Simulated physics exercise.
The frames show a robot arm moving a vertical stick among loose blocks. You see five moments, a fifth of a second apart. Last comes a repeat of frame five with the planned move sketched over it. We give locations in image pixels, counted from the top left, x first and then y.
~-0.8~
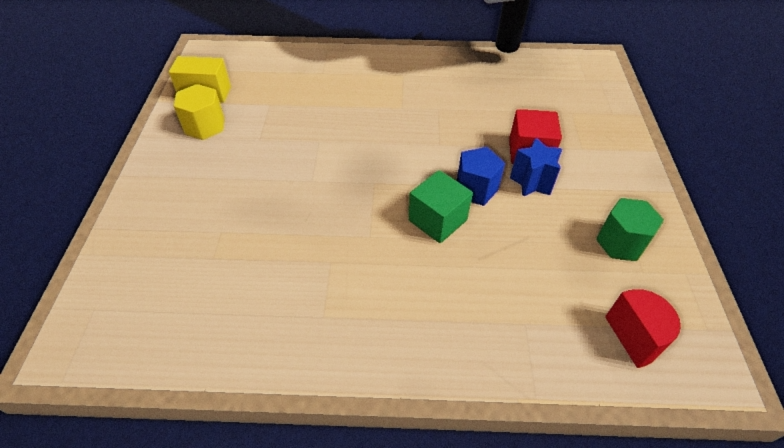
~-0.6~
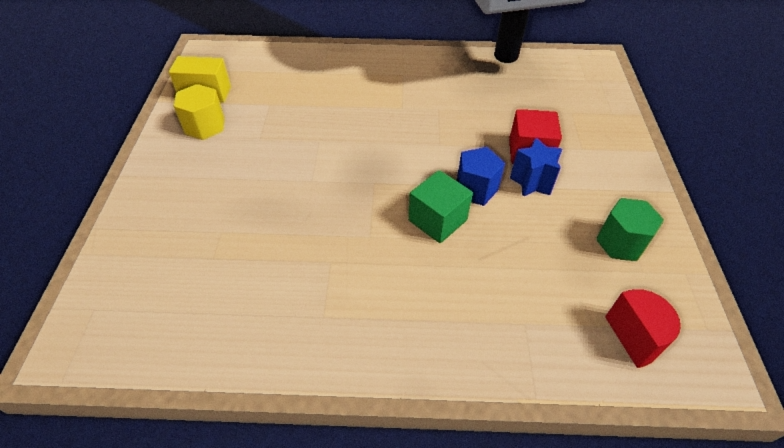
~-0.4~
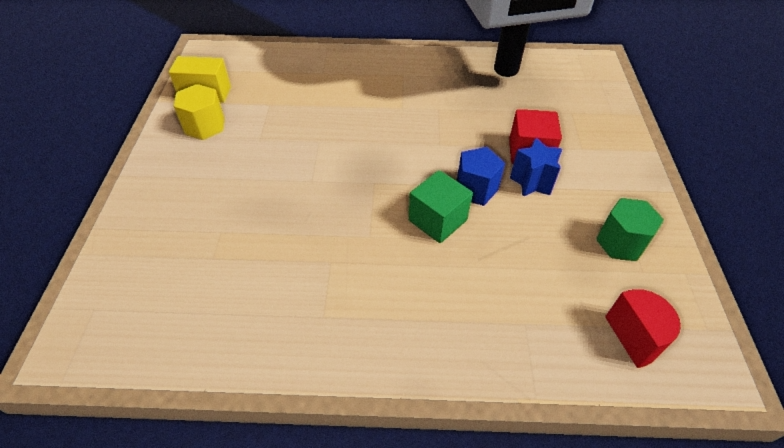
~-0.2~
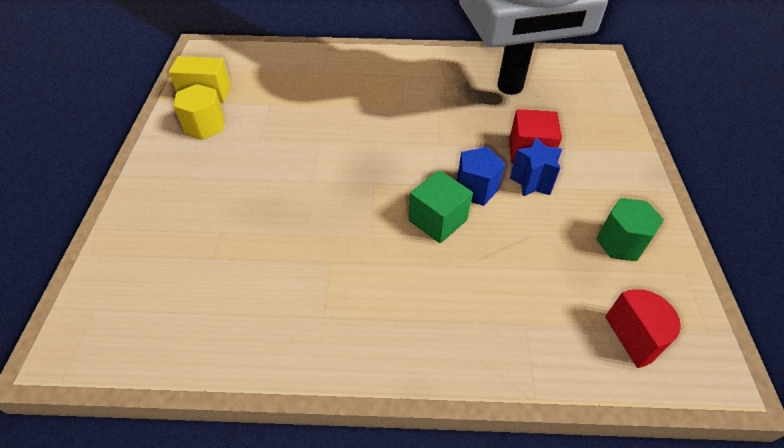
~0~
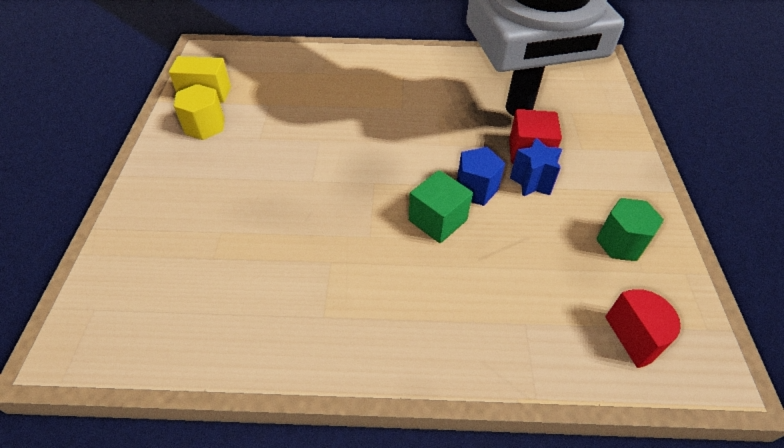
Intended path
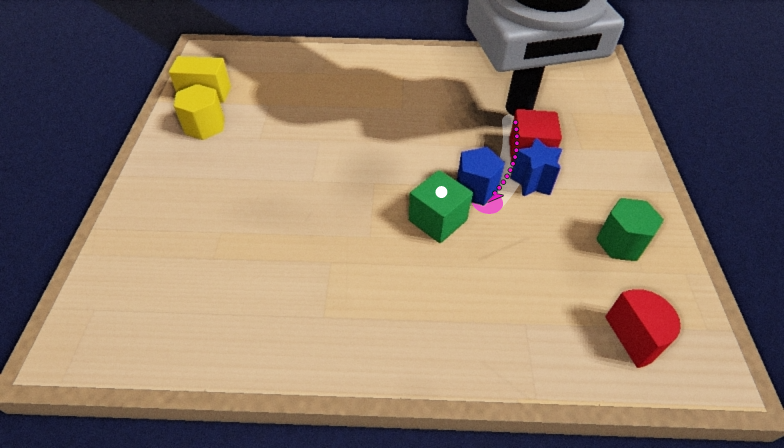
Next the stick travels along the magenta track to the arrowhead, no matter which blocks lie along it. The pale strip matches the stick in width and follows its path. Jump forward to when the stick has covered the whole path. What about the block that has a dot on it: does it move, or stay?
By the time the path is finished, it has moved at least a centimetre.
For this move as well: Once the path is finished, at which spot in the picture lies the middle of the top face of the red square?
Final place: (556, 151).
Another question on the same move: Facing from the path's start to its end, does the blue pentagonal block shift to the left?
I expect not.
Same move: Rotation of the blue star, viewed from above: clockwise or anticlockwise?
Answer: With the clock.
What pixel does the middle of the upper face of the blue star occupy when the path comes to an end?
My best guess is (559, 182).
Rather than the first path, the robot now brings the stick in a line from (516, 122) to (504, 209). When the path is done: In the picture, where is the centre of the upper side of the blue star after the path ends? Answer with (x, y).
Put as a pixel place, it's (559, 180).
The line goes from (516, 122) over (517, 149) and (507, 176) to (487, 202); the dot is on the green square.
The first path, step by step. One third of the way, stick (520, 137); red square (551, 141), turned 35° anticlockwise; blue star (552, 171), turned 40° clockwise.
Two thirds of the way, stick (510, 164); red square (556, 151), turned 70° anticlockwise; blue star (559, 182), turned 60° clockwise.
At the end, stick (490, 190); green square (428, 198); blue pentagonal block (458, 176), turned 30° clockwise; red square (556, 151), turned 70° anticlockwise; blue star (559, 182), turned 60° clockwise.
